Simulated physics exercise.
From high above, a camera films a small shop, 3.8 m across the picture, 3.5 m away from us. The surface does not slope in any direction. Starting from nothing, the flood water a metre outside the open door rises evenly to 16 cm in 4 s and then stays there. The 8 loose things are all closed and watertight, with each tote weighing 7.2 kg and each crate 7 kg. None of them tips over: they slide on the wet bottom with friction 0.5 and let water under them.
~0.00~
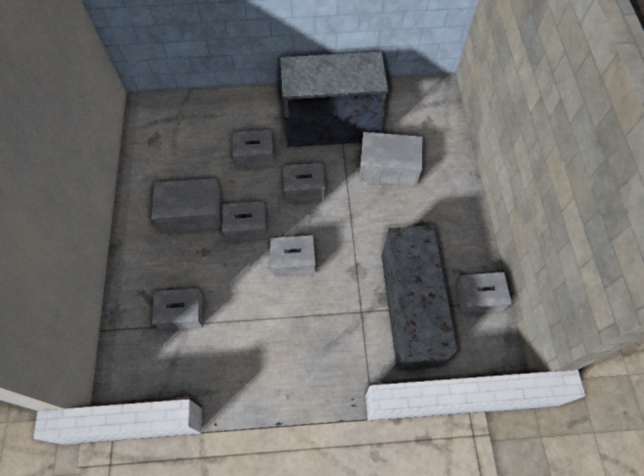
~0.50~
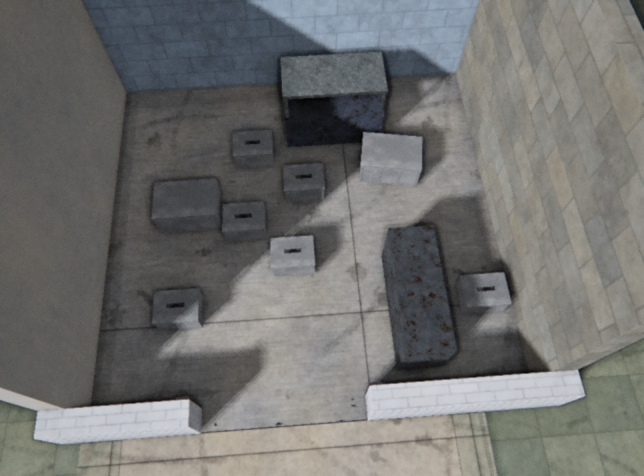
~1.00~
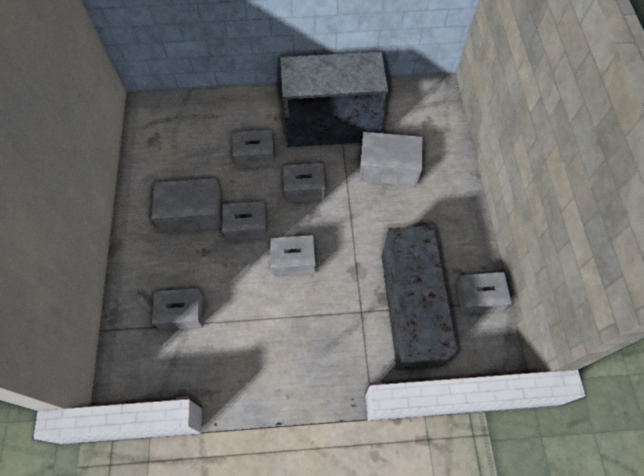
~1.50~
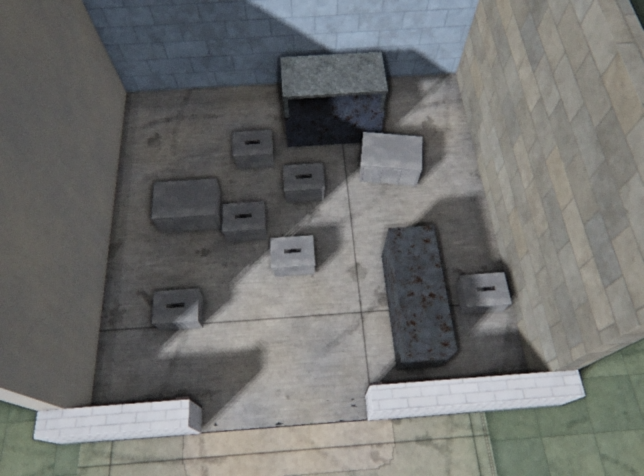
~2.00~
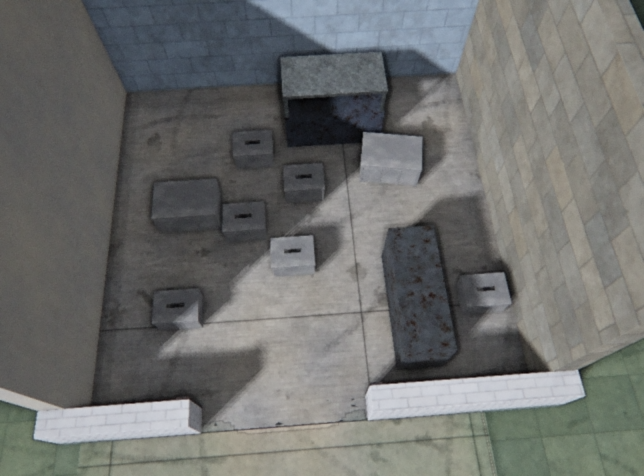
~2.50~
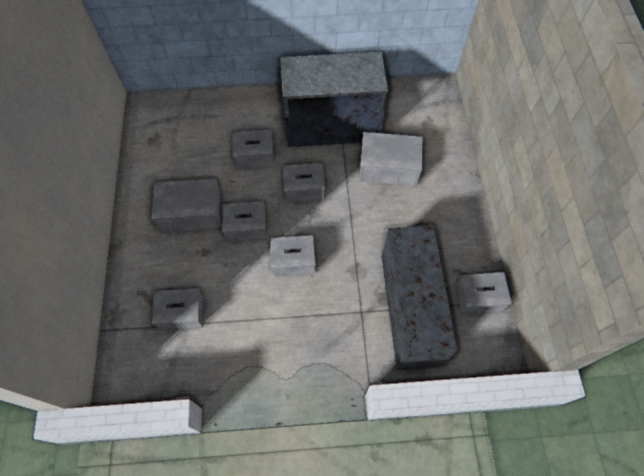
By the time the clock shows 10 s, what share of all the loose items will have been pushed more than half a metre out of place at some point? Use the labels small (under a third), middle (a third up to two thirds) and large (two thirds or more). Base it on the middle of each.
Large.
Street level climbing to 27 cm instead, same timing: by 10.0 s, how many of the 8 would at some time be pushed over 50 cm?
Result: 8.
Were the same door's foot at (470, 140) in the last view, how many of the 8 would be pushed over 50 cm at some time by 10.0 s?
5.
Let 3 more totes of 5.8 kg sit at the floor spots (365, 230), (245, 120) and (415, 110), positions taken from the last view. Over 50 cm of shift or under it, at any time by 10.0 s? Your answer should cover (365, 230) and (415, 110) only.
First one exceeds it, second one stays within it.
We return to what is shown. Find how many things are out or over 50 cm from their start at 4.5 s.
I make it 0.
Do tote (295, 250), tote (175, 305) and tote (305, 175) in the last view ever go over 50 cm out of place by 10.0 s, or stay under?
Order as asked - a bigger shift, a bigger shift, a bigger shift.
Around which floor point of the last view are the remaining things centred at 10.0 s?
Close to pixel (316, 165).
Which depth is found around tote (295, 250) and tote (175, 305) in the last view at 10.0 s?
Depth approx. 9 cm / 8 cm.
After 3.5 s 0 of 8 are over 50 cm from their spots; 0 afloat.
After 4.5 s 0 of 8 are over 50 cm from their spots; 0 afloat.
After 7.0 s 5 of 8 are over 50 cm from their spots; 3 afloat.
After 10.0 s 7 of 8 are over 50 cm from their spots, and 7 have been at some point; 7 afloat.
